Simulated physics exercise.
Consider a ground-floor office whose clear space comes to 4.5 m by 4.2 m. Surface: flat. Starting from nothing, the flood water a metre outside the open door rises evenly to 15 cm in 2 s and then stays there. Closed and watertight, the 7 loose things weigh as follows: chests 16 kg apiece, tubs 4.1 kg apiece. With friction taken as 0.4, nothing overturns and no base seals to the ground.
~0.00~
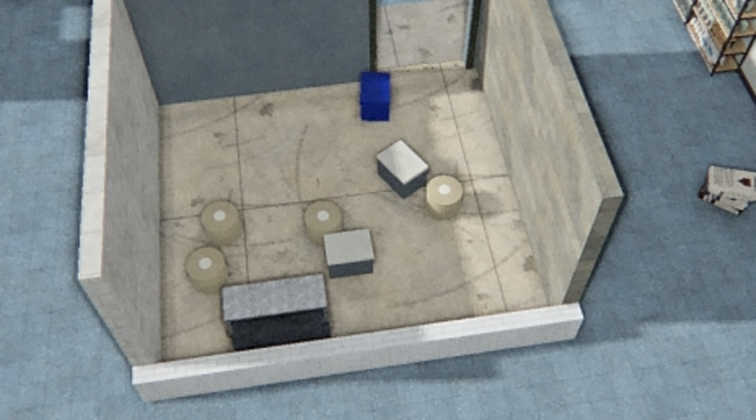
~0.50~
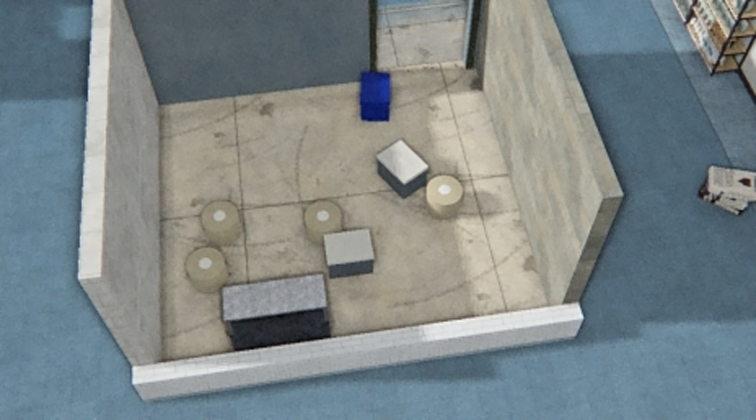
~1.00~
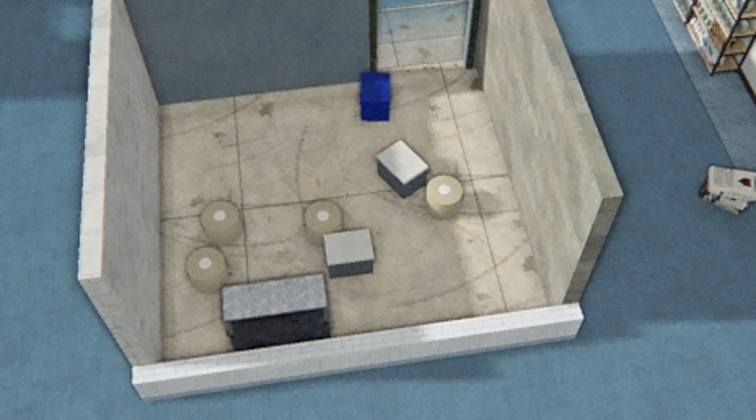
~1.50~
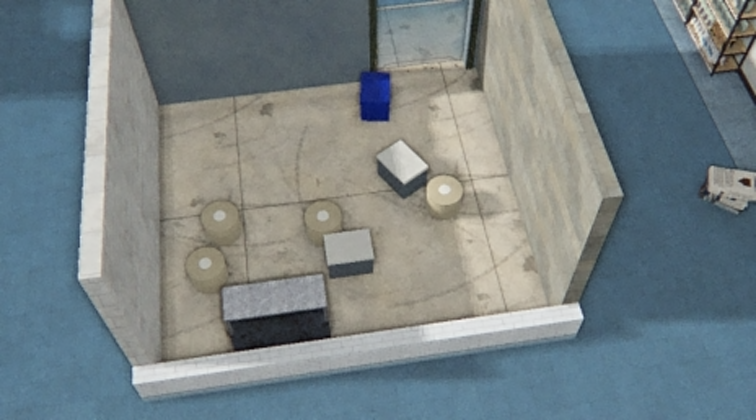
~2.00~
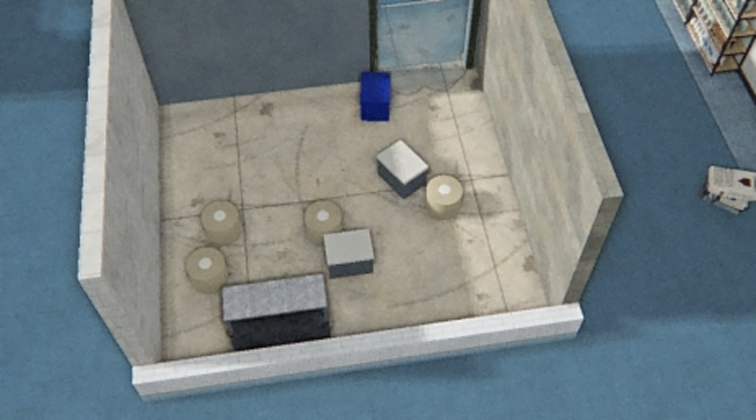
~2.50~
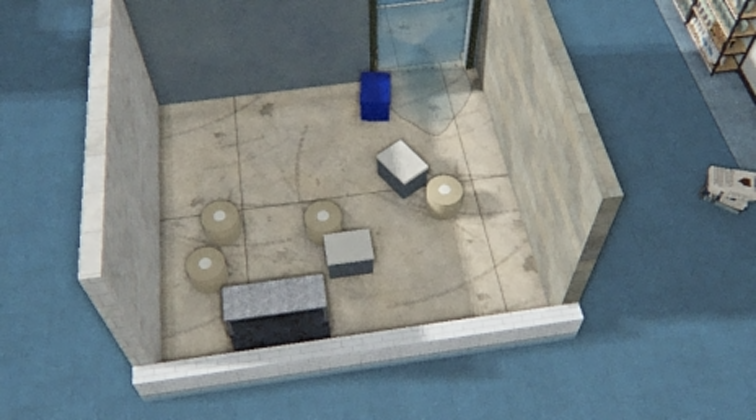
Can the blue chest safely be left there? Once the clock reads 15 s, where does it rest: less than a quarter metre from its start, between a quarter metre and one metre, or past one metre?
It rests less than a quarter metre from its start.
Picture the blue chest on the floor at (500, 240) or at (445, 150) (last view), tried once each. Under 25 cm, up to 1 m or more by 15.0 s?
In turn: It travels far; it gets carried off.
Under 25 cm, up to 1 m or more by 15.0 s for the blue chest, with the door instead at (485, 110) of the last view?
With that change, the blue chest travels a long distance.
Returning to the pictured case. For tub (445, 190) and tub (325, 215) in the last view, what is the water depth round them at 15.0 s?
Around 6 cm and 5 cm.
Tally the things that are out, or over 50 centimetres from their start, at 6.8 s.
1.
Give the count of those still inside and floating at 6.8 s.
At that moment it comes to 1.
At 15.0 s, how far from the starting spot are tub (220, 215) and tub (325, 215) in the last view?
Respectively 200 and 80 centimetres.
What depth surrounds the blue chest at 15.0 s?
5 cm, roughly.
After 3.5 s the blue chest is near (375, 87), 0.0 m from its start, aground; 0 afloat.
After 6.8 s the blue chest is near (375, 87), 0.0 m from its start, aground; 1 afloat.
After 11.0 s the blue chest is near (375, 87), 0.0 m from its start, aground; 4 afloat.
After 15.0 s the blue chest is near (375, 87), 0.0 m from its start, aground; 4 afloat.
